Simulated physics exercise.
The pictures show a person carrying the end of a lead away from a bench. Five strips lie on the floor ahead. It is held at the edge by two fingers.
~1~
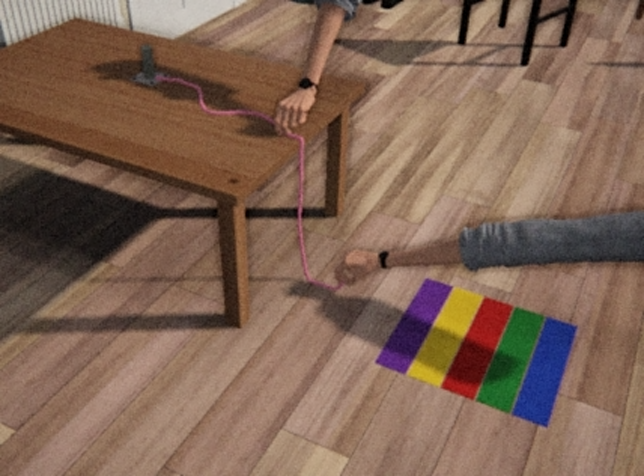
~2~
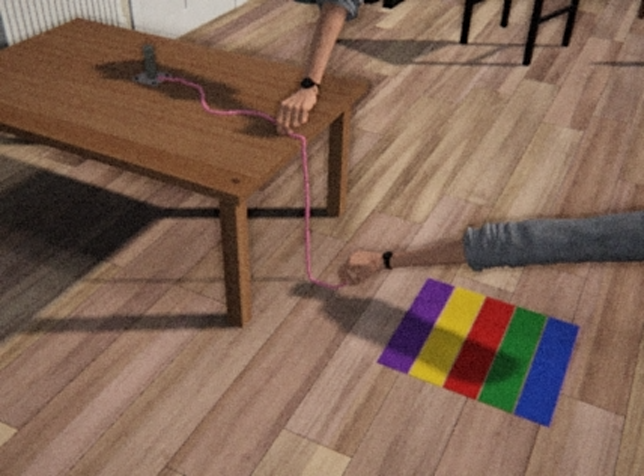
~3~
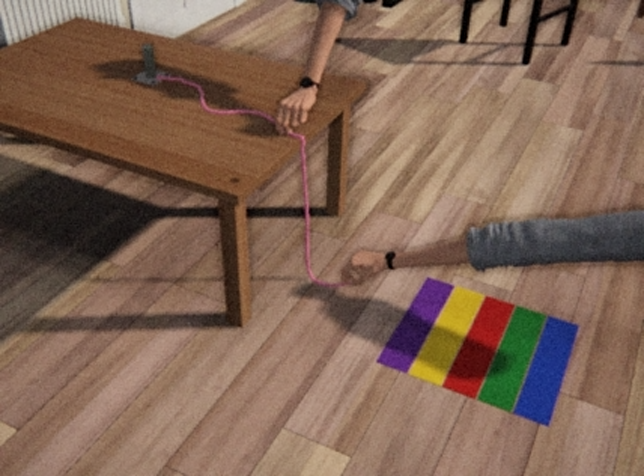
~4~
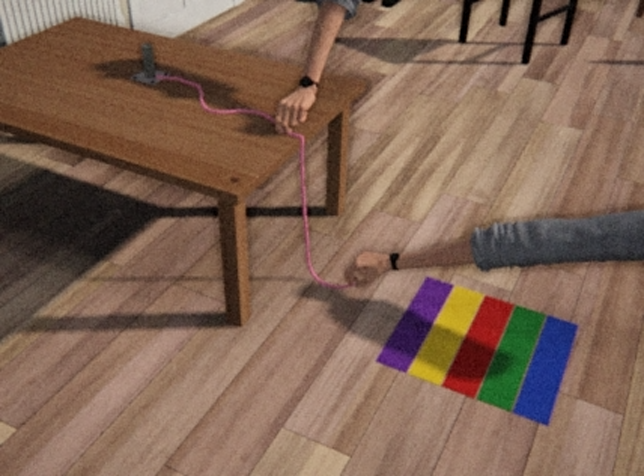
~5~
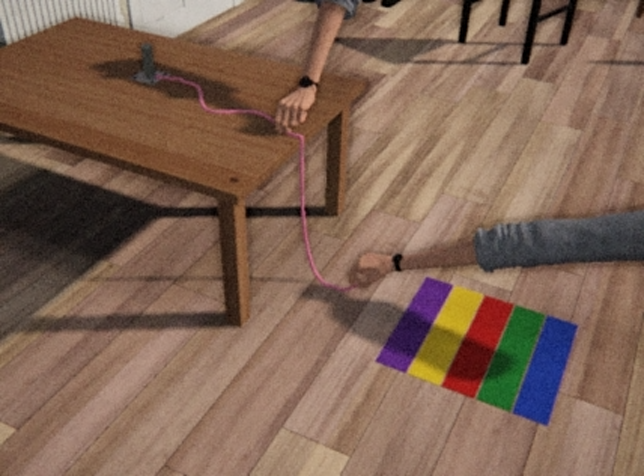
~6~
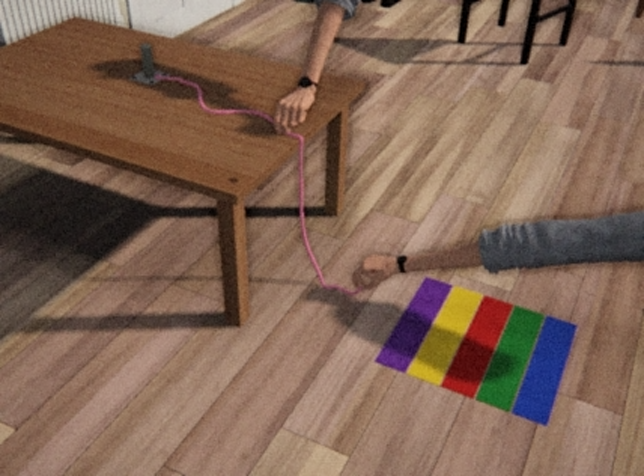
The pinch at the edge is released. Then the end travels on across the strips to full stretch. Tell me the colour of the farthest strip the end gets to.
The farthest it gets is red.
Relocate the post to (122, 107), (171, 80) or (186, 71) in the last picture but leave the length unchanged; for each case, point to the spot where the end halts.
Respectively (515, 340), (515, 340) and (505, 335).
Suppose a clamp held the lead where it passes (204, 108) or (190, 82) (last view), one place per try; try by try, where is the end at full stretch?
Try by try: (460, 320), (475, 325).
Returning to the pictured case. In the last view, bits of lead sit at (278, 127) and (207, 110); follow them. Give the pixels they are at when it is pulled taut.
The first settles around (302, 137), the second around (233, 108).
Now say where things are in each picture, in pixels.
The first picture shows end (343, 282); purple (400, 351); yellow (432, 363); red (465, 375); green (500, 388); blue (536, 401).
The second picture shows end (347, 282); lead through (185, 82) (205, 108) (267, 117) (304, 153) (307, 216) (309, 271).
The third picture shows end (350, 283).
The fourth picture shows end (354, 284); lead through (184, 81) (204, 107) (266, 116) (302, 152) (305, 215) (311, 271).
The fifth picture shows end (357, 285).
The sixth picture shows end (361, 287); lead through (183, 81) (203, 107) (265, 116) (301, 152) (301, 214) (319, 272).
Soon after, end near (432, 311); over purple.
After that, end near (464, 322); over yellow.
At the stop, end near (484, 328); over red. It gets as far as the red strip.
